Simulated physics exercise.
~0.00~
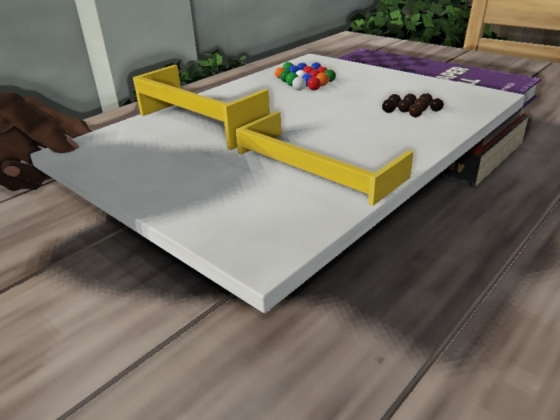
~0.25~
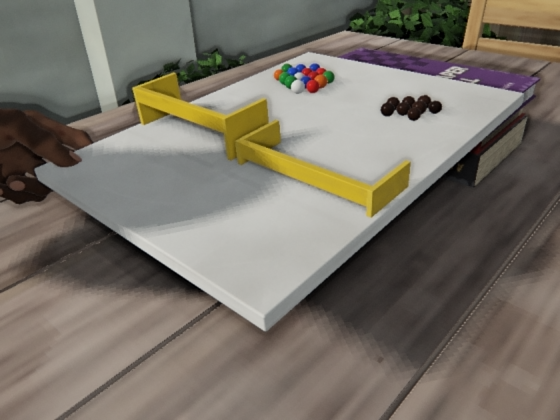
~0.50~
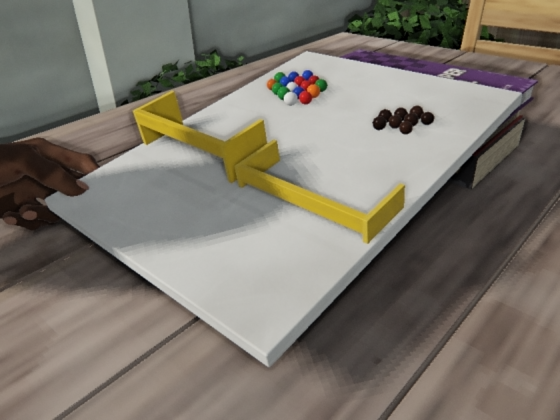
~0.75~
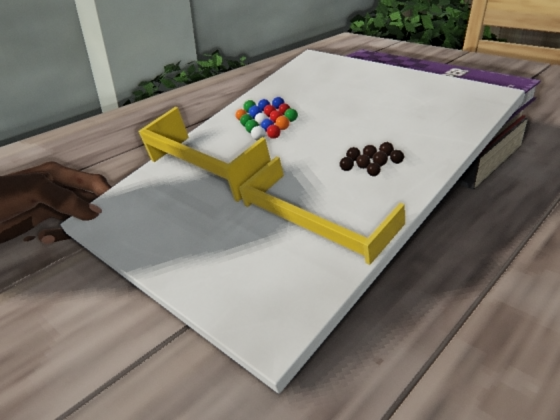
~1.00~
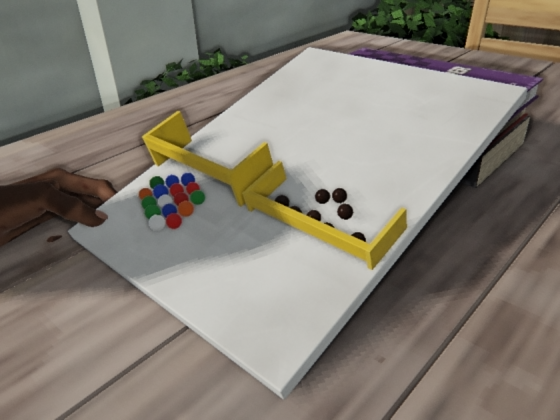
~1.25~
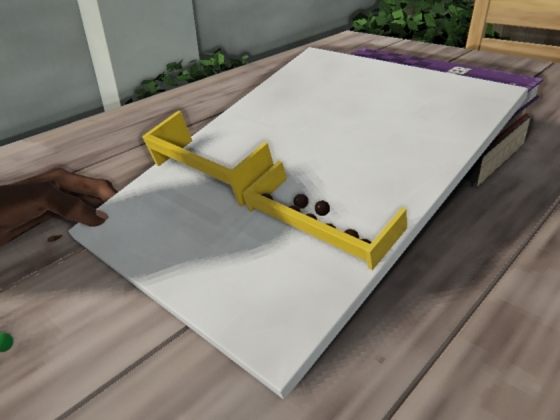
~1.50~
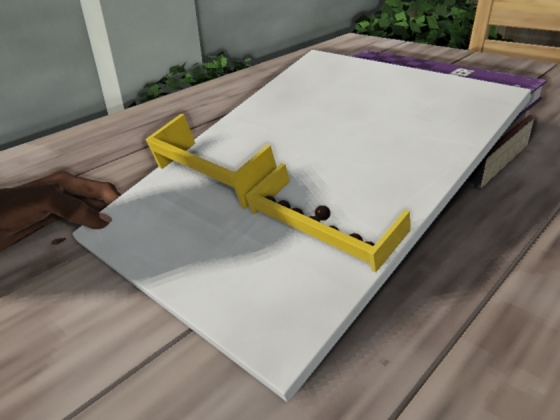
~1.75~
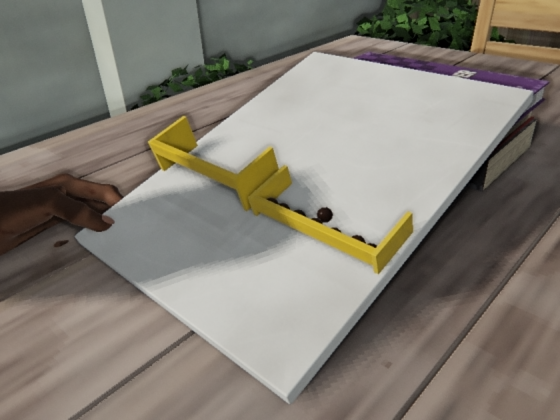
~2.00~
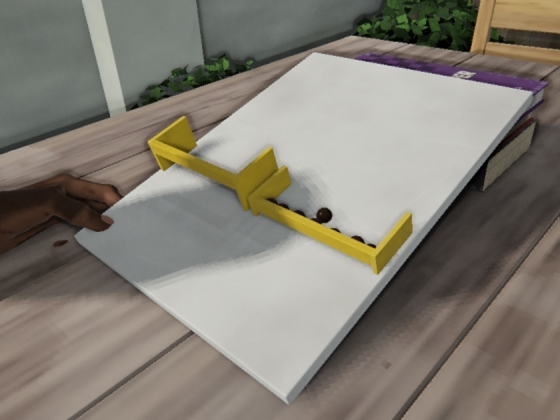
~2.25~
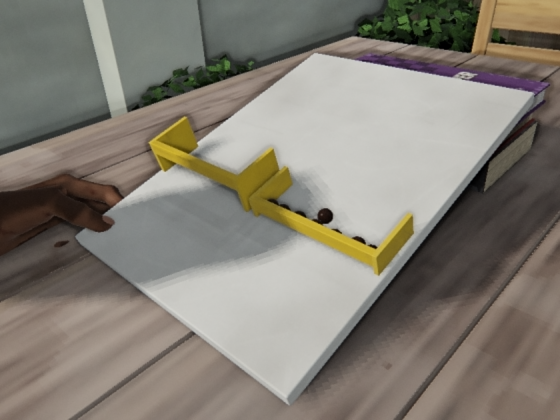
The footage shows a hand lowering one end of a white board propped on books, so that colourful balls and dark balls roll down towards two yellow strips; the colourful ones pass under theirs and leave the board, while the dark ones stay gathered behind the other.
